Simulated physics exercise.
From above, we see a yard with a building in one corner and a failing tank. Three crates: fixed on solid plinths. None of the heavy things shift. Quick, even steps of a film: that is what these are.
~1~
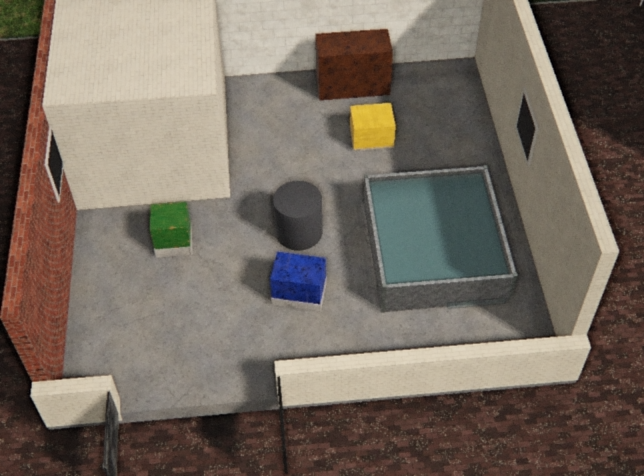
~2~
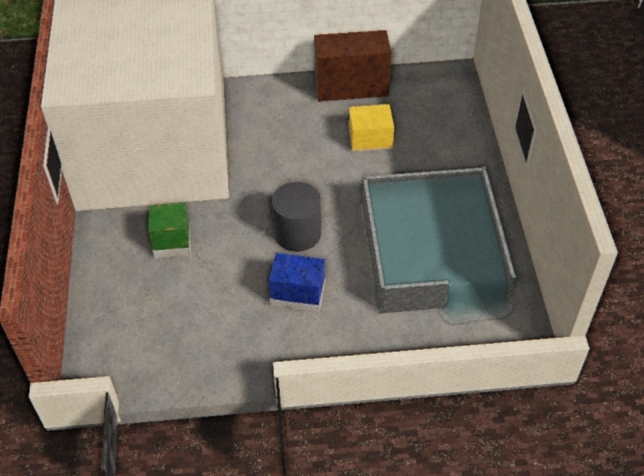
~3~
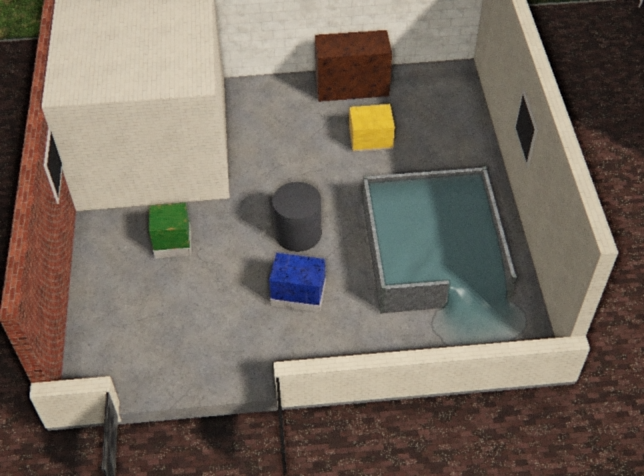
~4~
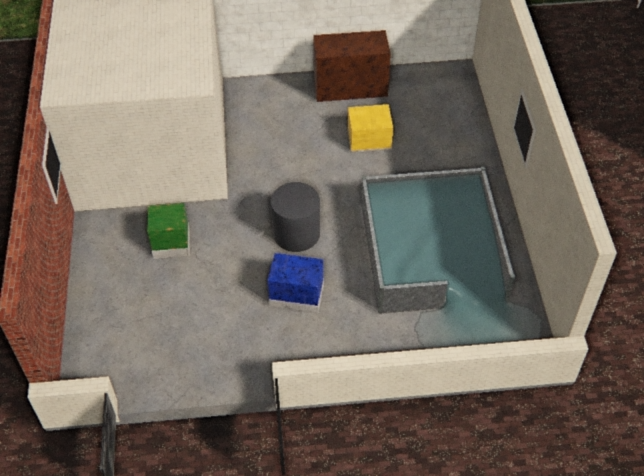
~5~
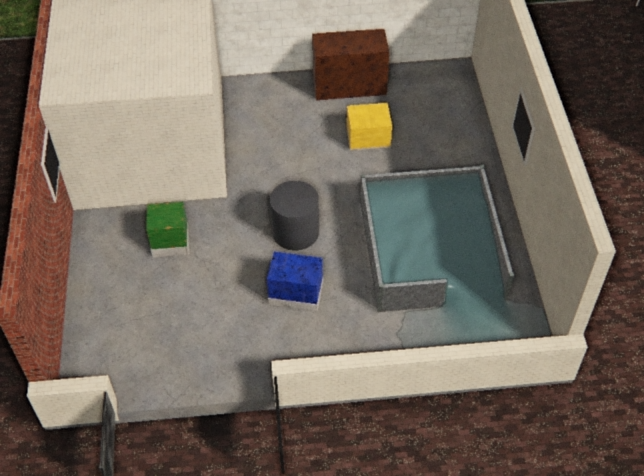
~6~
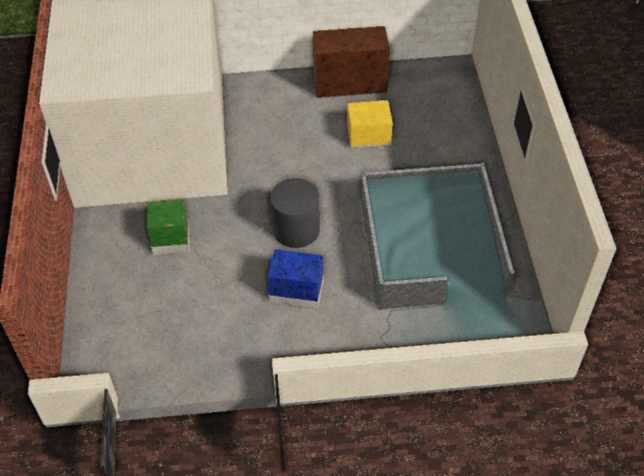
In a walled yard with a building in one corner and green, blue and yellow crates, a tank of water opened at its near right corner, and water poured out and spread leftward along the floor.
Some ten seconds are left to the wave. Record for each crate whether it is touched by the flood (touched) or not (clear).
Record: Green crate clear, blue crate clear, yellow crate touched.
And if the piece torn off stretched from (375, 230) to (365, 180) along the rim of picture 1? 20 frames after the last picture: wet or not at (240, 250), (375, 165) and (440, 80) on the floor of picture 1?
Sodden, then spared, then spared.
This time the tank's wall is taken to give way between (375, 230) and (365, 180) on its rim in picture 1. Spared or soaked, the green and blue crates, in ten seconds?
Green crate is not reached; blue crate is reached.
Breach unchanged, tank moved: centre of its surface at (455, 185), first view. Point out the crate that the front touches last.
Yellow-painted one.
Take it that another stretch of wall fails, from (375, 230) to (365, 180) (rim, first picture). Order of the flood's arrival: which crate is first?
The blue one.
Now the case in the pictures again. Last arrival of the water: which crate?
My pick is the yellow-painted one.
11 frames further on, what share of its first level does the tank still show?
Near 64 in a hundred.
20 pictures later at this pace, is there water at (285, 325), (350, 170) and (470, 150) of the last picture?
Result by point, in sequence: Waterlogged, then unwetted, then waterlogged.
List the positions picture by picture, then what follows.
The tank at (437, 227) is whole and still, in the first frame.
Water pours out at (476, 294) and has run to (445, 314), in the second frame.
The front is at (451, 341), out from the gap at (477, 296), in the third frame.
The front is at a hidden place, out from the gap at (475, 297), in the fourth frame.
Water pours out at (474, 295) and has run to a hidden place, in the fifth frame.
Water pours out at (475, 292) and has run to a hidden place, in the sixth frame.
A moment on, water covers 10 % of the floor; the green crate not reached, the blue crate not reached, the yellow crate not reached.
Next, water covers 20 % of the floor; the green crate not reached, the blue crate water round its plinth, the yellow crate not reached.
Then, water covers 45 % of the floor; the green crate not reached, the blue crate water round its plinth, the yellow crate not reached.
Later, water covers 70 % of the floor; the green crate water round its plinth, the blue crate water round its plinth, the yellow crate water round its plinth.
In the end, water covers 95 % of the floor; the green crate stayed above the water, the blue crate stayed above the water, the yellow crate was topped.
